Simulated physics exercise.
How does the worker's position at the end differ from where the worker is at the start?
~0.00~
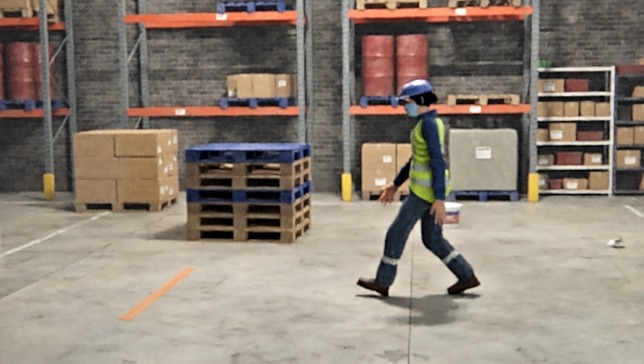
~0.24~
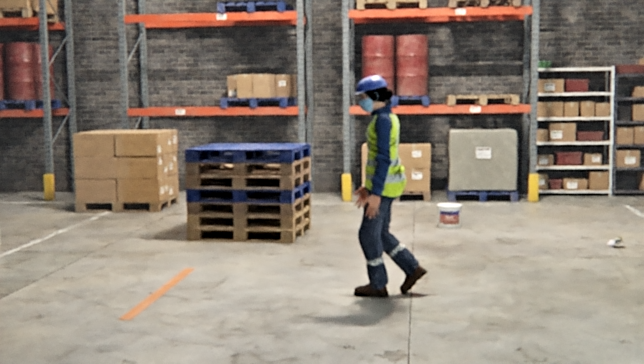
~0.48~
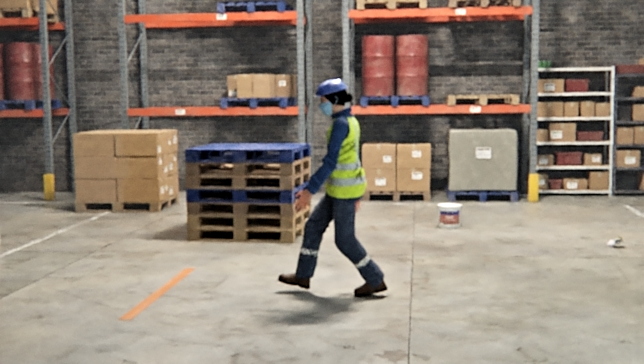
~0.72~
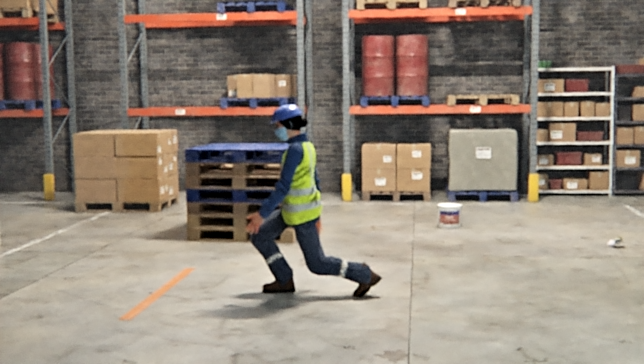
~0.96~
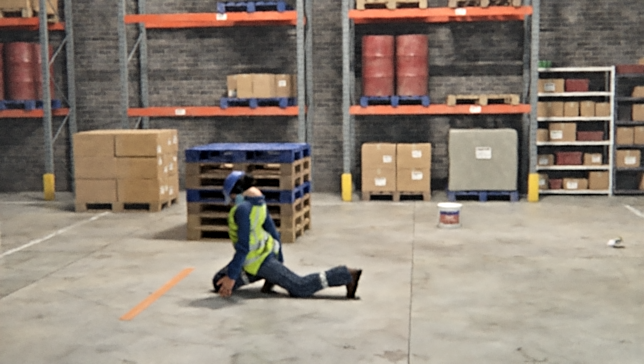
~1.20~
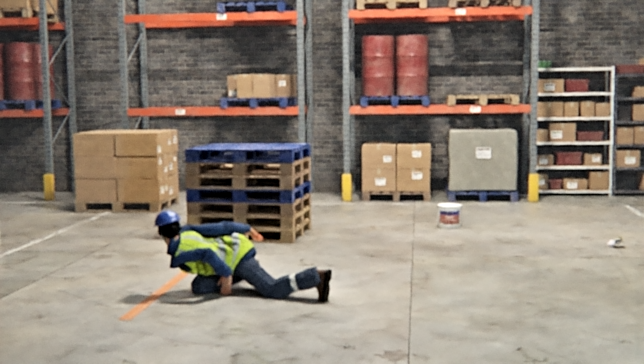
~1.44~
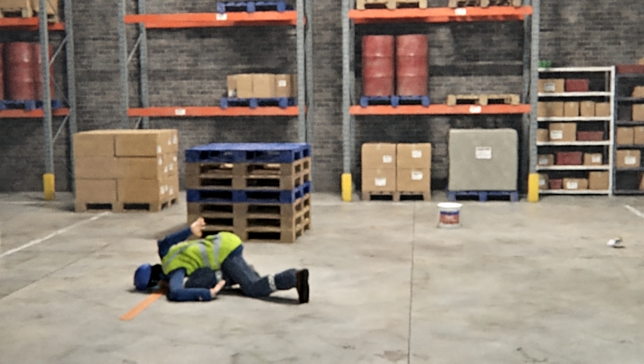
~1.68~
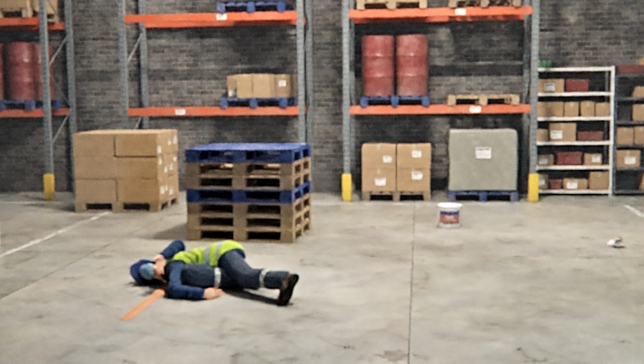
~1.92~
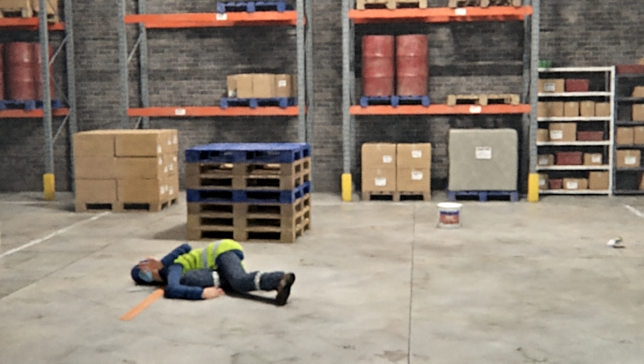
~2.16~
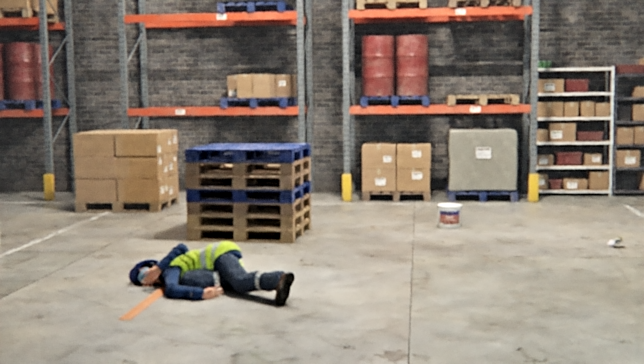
At the start the worker is upright and walking right of the middle of the view, in front of the racks. By the end the worker is lying on the floor farther to the left and lower in view, by the orange tape.
